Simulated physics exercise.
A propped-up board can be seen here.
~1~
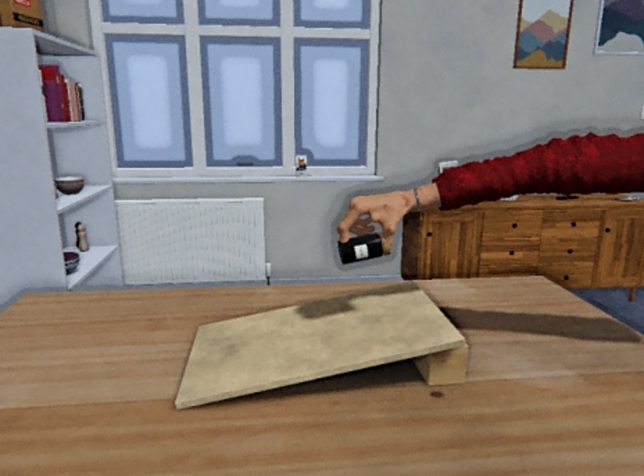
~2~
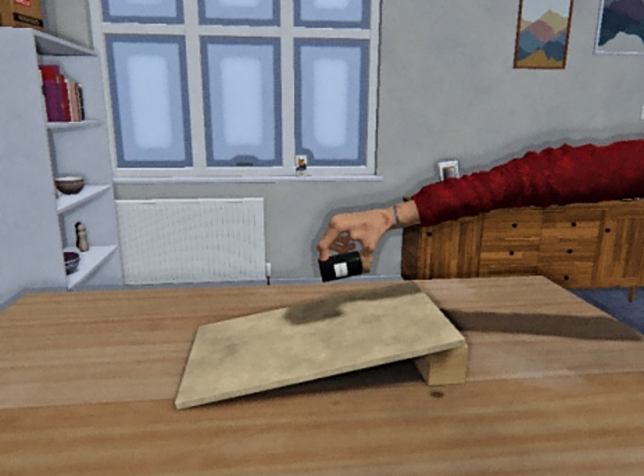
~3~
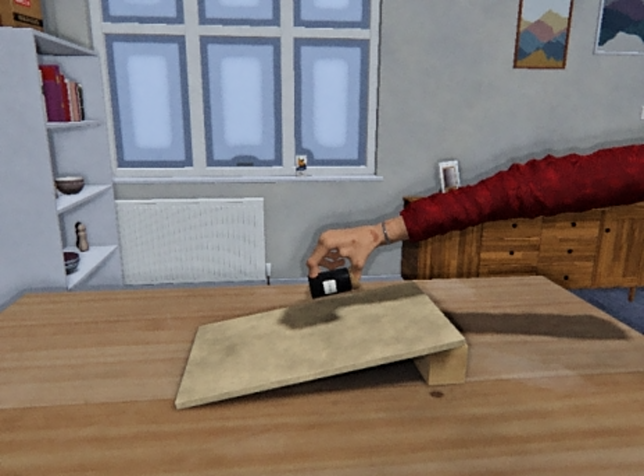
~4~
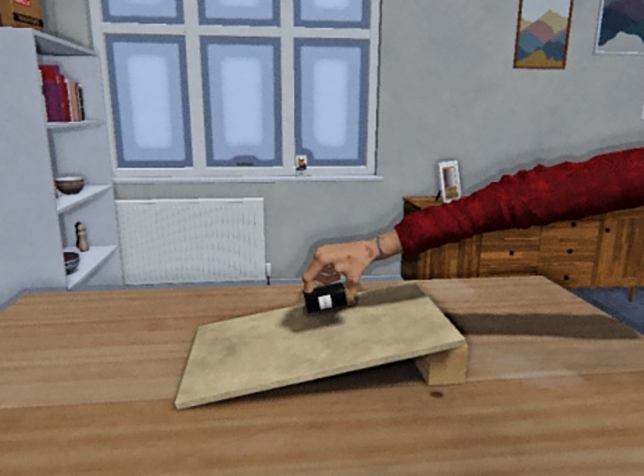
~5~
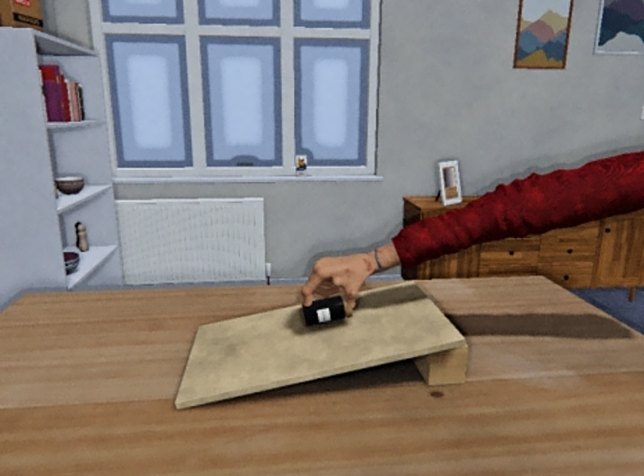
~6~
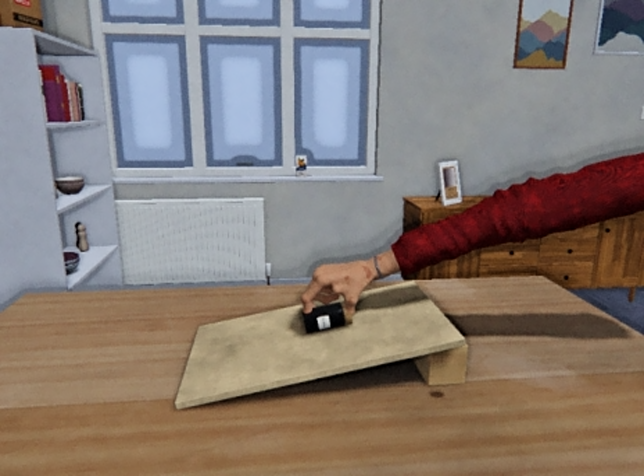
The video shows a hand in a red sleeve holding a small black shaker above a propped-up board on a wooden table, moving it left and down, then setting it on the sloping surface while still gripping it.
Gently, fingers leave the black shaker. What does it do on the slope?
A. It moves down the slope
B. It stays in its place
B.
Then, 0.20 s past the last view, nothing moves.
Then, 0.50 s past the last view, black shaker resting near (327, 317).
Finally, it is still in place. Final places as the last picture's camera would see them, black shaker near (327, 317). The black shaker remains at rest.
